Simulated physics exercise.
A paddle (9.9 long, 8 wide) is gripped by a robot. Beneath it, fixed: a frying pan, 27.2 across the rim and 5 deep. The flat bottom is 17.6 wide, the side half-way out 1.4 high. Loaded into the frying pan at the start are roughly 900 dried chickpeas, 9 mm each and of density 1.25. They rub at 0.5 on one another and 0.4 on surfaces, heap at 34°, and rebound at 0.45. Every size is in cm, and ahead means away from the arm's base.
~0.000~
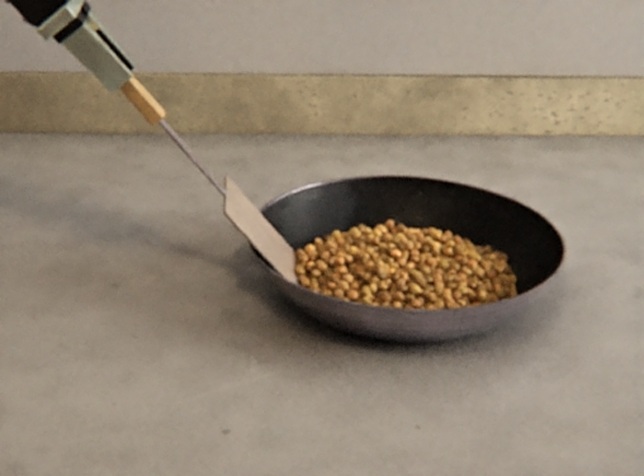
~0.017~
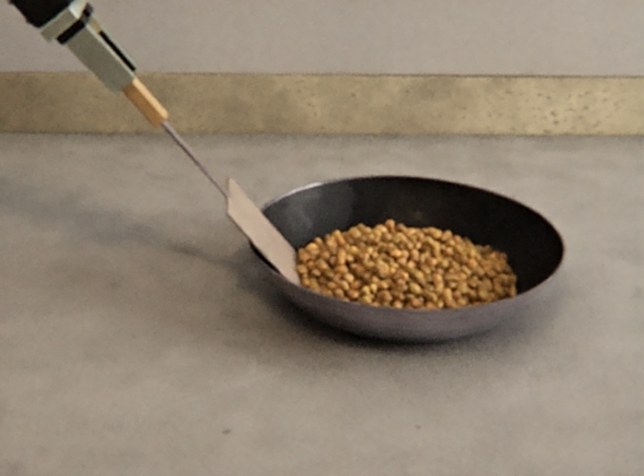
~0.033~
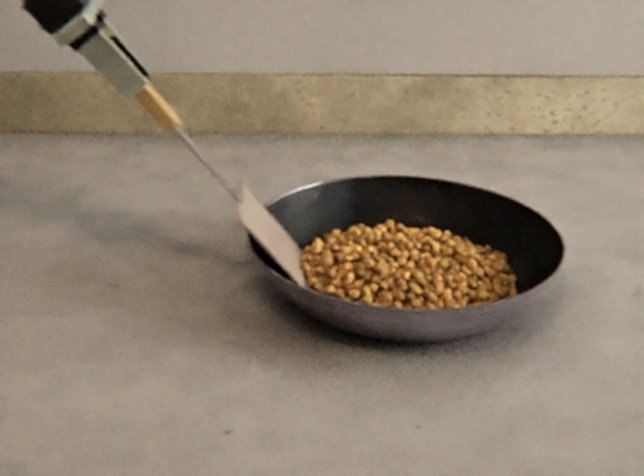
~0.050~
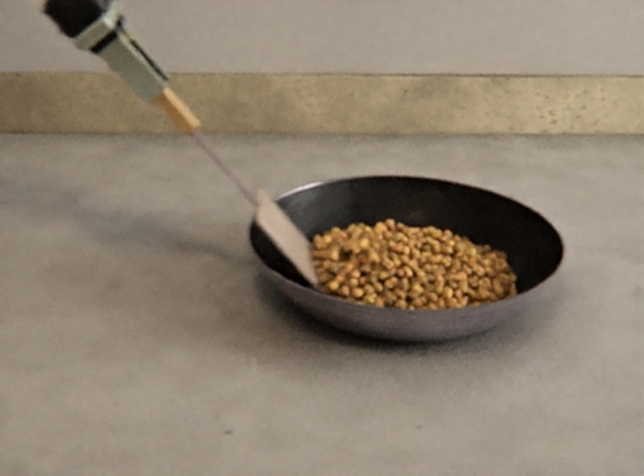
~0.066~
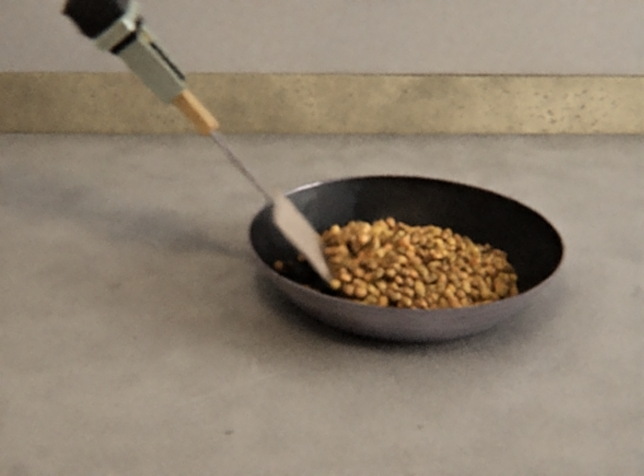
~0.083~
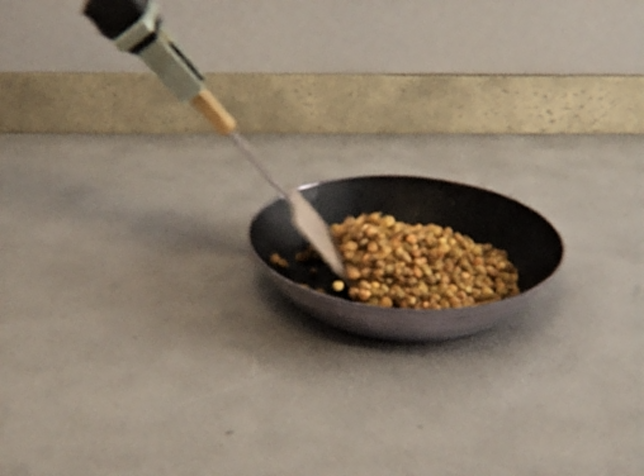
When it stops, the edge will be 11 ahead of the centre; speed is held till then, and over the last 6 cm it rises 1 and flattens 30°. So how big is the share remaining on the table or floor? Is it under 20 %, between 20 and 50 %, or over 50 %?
It is between 20 and 50 %.
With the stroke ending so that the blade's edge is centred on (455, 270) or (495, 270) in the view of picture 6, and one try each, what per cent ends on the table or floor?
Respectively some 0 and 5 percent end on the table or floor.
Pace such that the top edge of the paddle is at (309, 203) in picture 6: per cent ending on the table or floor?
Estimate: Close to 30 %.
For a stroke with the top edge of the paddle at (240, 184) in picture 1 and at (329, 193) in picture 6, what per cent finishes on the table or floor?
Some 35 percent ends up on the table or floor.
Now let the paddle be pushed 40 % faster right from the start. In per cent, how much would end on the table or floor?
Approx. 35 per cent.
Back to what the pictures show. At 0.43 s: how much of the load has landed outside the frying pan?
It comes to some 15 in a hundred.
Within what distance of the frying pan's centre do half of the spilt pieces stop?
About 24 cm.
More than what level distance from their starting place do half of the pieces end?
4 cm.
After 0.14 s, sloping 51°, highest piece 9 above the table; 900 in the frying pan.
After 0.20 s, sloping 43°, highest piece 9 above the table; 900 in the frying pan.
After 0.43 s, sloping 21°, highest piece 9 above the table; 645 in the frying pan, 154 on the table or floor, 101 on the blade or in flight.
After 1.48 s, sloping 21°, highest piece 6 above the table; 645 in the frying pan, 255 on the table or floor.
In the end, 645 in the frying pan, 255 on the table or floor. That is 28 % on the table or floor.
